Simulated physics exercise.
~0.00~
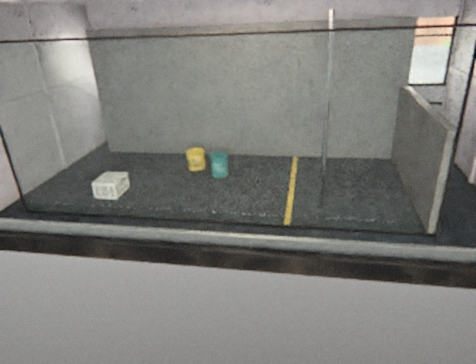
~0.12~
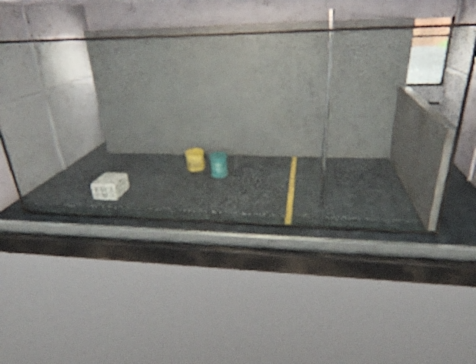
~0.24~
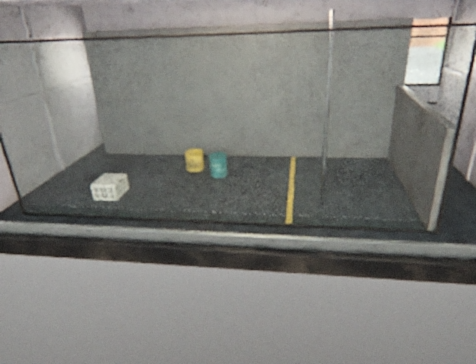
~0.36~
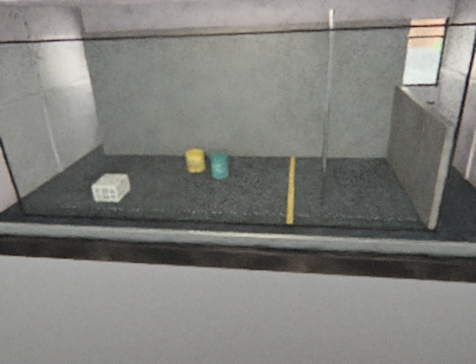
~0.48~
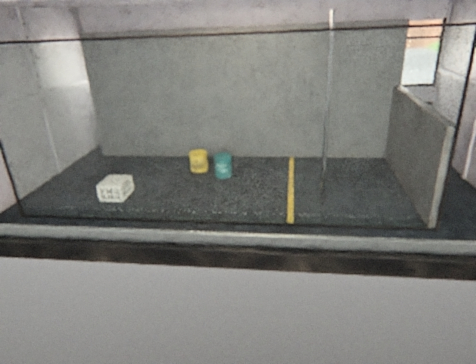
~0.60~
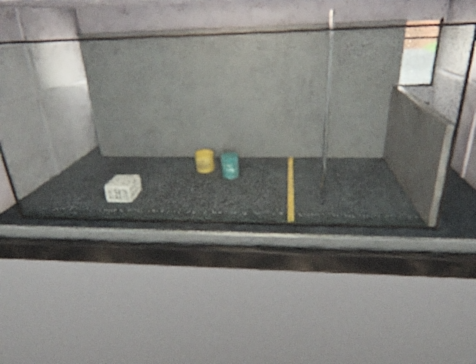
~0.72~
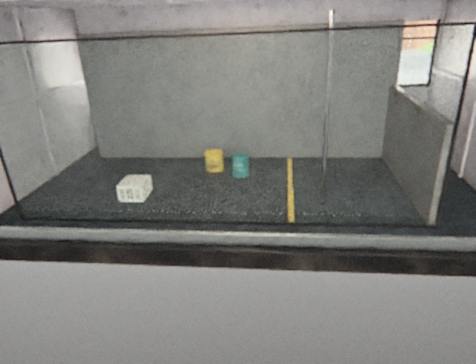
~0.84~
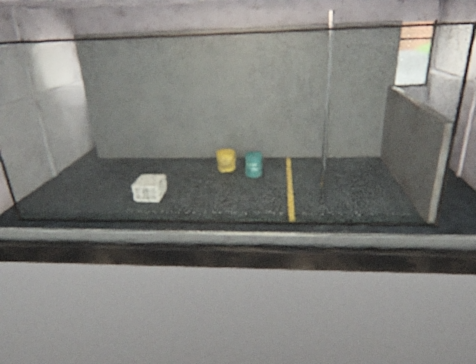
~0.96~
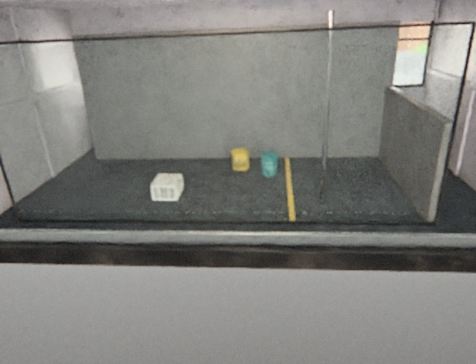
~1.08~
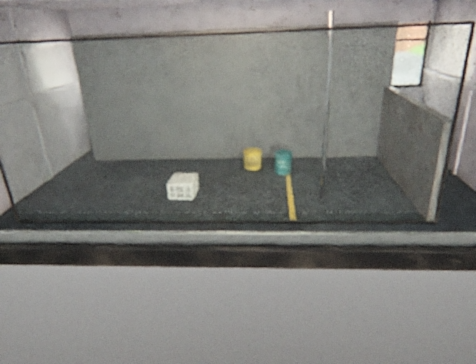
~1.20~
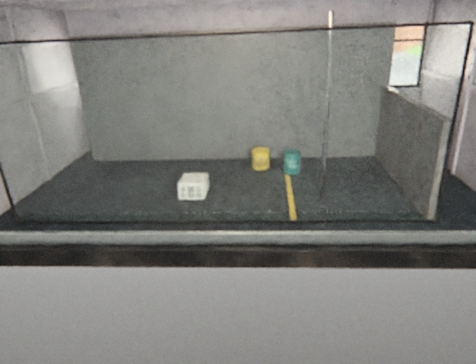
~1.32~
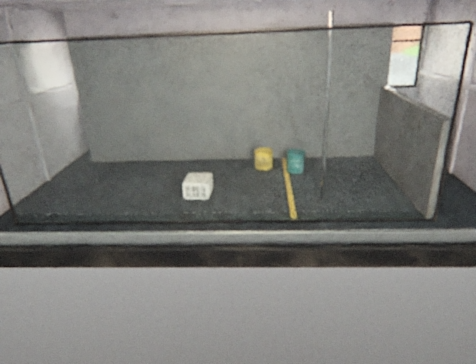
In a grey bay, a crate and two buckets slide right, the teal crossing the line.
